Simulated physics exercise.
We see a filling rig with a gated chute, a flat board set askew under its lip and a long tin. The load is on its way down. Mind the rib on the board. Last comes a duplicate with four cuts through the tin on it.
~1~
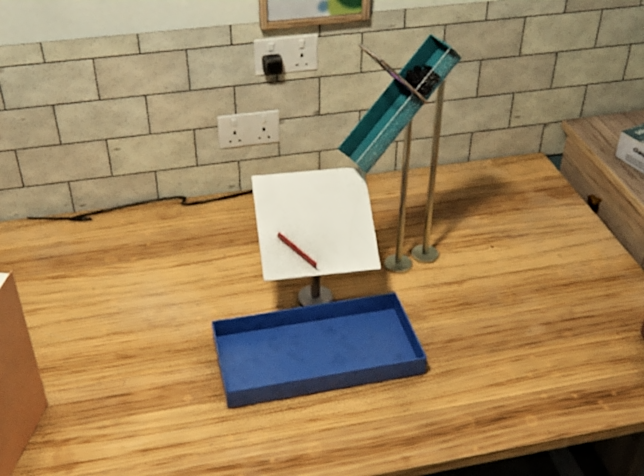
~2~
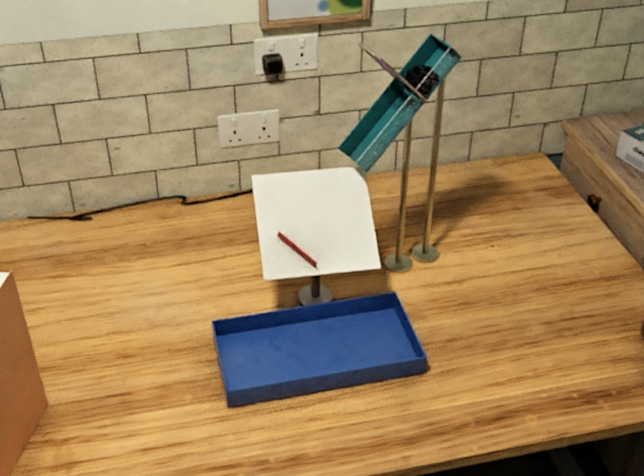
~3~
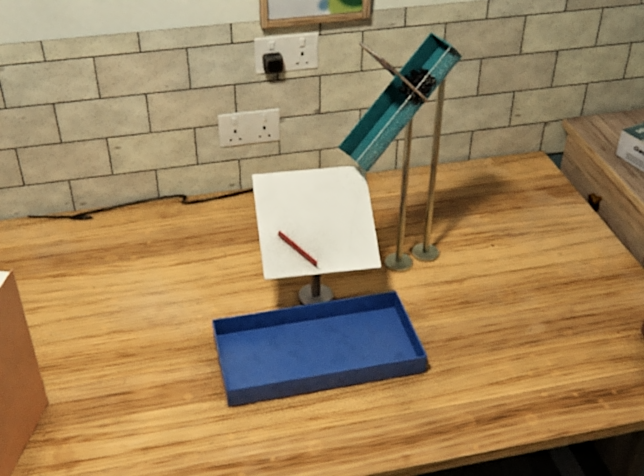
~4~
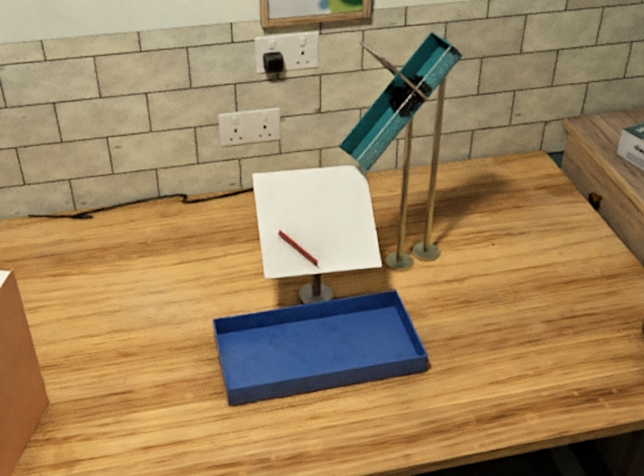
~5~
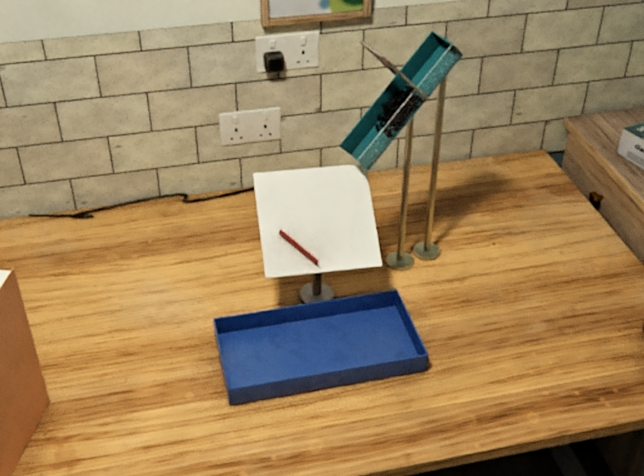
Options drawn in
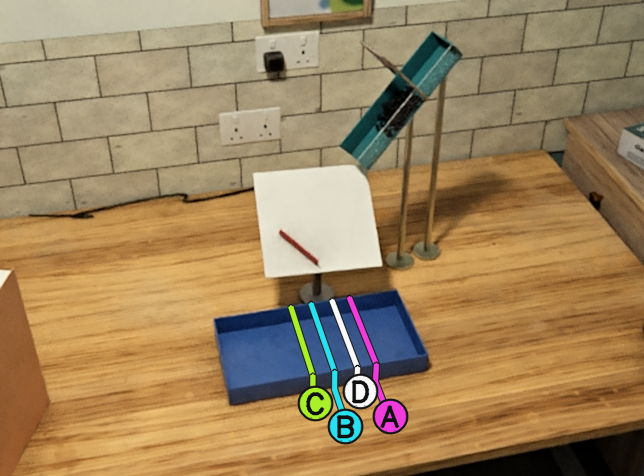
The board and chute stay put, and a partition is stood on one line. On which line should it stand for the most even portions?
Best: D.
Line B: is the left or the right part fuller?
Right.
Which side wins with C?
More lands on the right.
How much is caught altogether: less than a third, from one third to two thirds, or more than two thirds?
About that: More than two thirds.
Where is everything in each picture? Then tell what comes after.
The first picture shows load behind the gate at (421, 82), black beans; lip of the chute at (358, 166), sloping fairly steeply.
The second picture shows middle of the board at (315, 221), tilted fairly steeply; middle of its low edge at (323, 274); of its high edge at (308, 171).
The third picture shows front corners of the tin at (227, 390) and (427, 356), empty; front of the load at (409, 97).
The fourth picture shows middle of the load at (409, 98); its front at (393, 107), about a quarter of the way to the lip; rib from (279, 230) to (318, 262).
The fifth picture shows middle of the load at (399, 112); its front at (377, 127), about half of the way to the lip.
On the marked copy, line A crosses the front rim at (376, 363); line B crosses the front rim at (334, 371); line C crosses the front rim at (312, 374); line D crosses the front rim at (357, 367).
With A, of what is caught, nearly all on the left of the divider, a stray few on the right.
With B, of what is caught, a small part on the left of the divider, nearly all on the right.
With C, of what is caught, a stray few on the left of the divider, nearly all on the right.
With D, of what is caught, about half on the left of the divider, about half on the right.
